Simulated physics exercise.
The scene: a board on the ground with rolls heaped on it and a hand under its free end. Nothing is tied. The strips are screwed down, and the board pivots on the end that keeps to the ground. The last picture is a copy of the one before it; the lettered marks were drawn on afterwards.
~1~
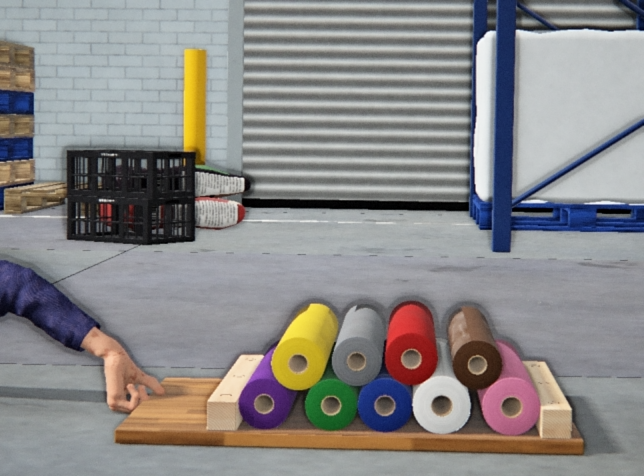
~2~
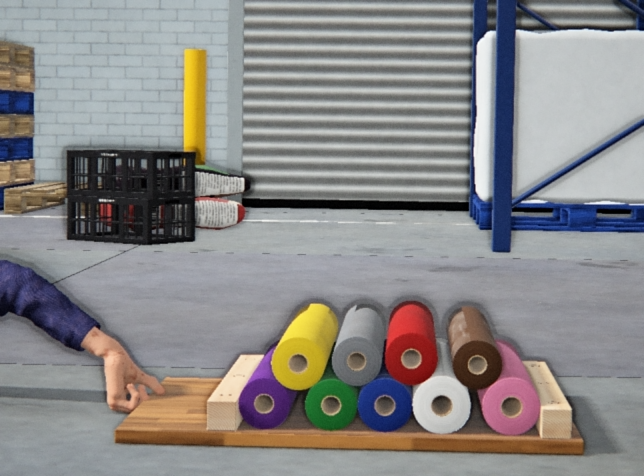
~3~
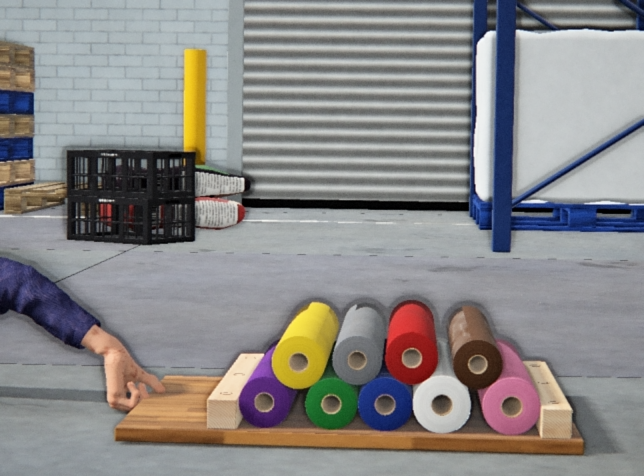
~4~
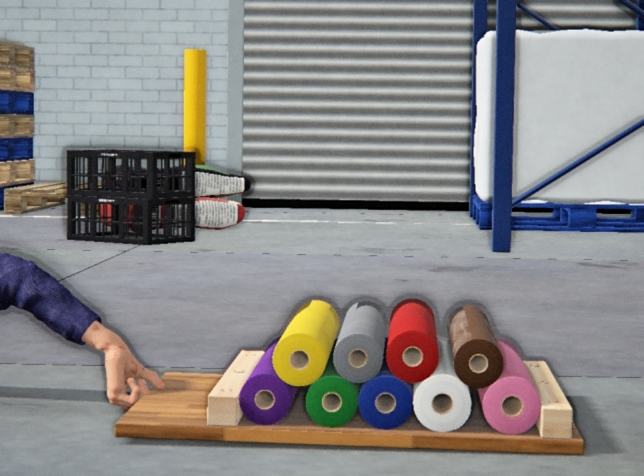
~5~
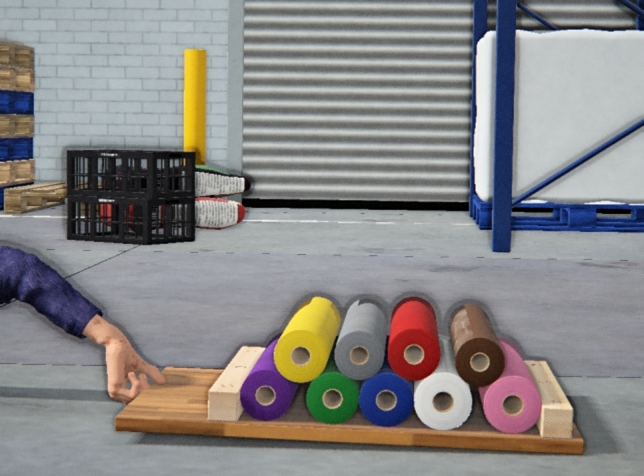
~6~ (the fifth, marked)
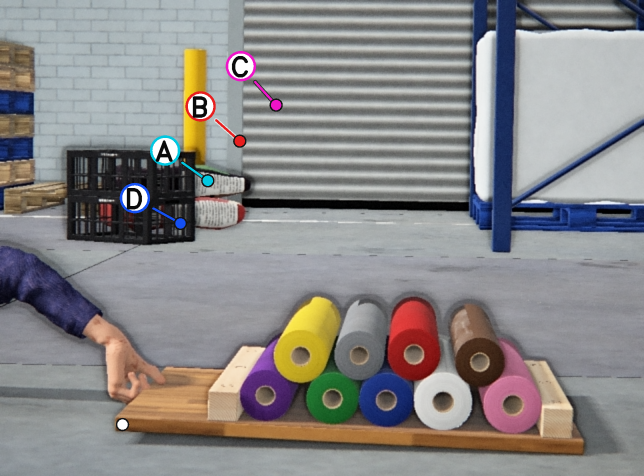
A hand slightly raises the left end of a wooden board stacked with colourful rolls.
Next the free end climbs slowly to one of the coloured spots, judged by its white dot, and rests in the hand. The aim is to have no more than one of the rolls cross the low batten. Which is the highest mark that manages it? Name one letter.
Mark D is as high as it can go.
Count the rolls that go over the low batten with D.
The count is none.
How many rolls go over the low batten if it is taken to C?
At C the number is four.
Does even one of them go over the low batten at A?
At A: Yes.
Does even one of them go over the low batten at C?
Yes, at C.
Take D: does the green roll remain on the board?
The green roll: Yes.
On the marked copy, A at (208, 181); B at (240, 141); C at (276, 105); D at (180, 224); the white dot at (123, 425).
Following D. Soon after the start, board at 16°.
Later, board at 28°.
In the end, board at 28°, none over the low batten.
As for the rest, A four over the low batten (yellow, red, brown, grey); B four over the low batten (yellow, red, brown, grey); C four over the low batten (yellow, red, brown, grey).
